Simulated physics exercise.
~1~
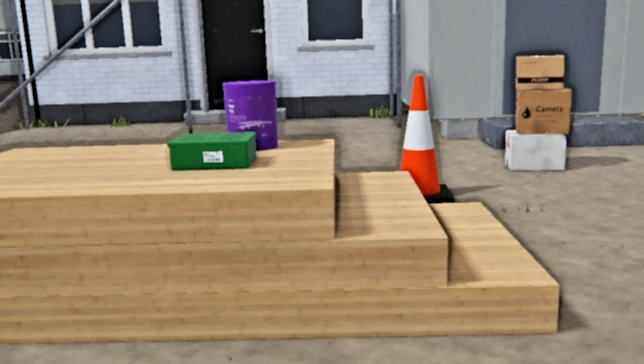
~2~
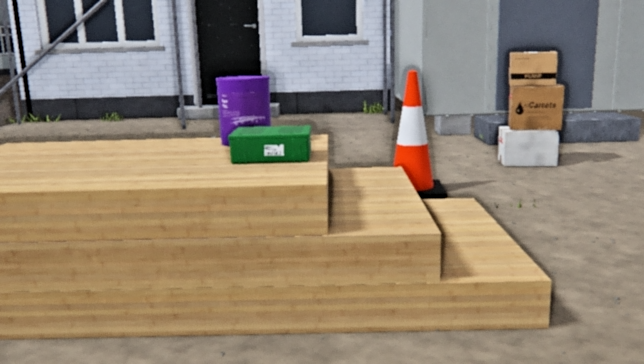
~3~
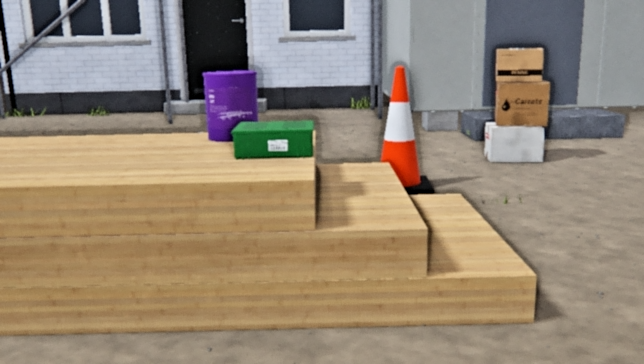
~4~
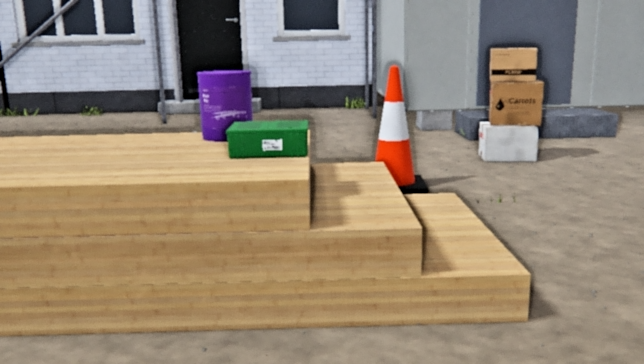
On a wooden landing outside a brick building, a green tote slides right past a purple pail, stopping before the steps.
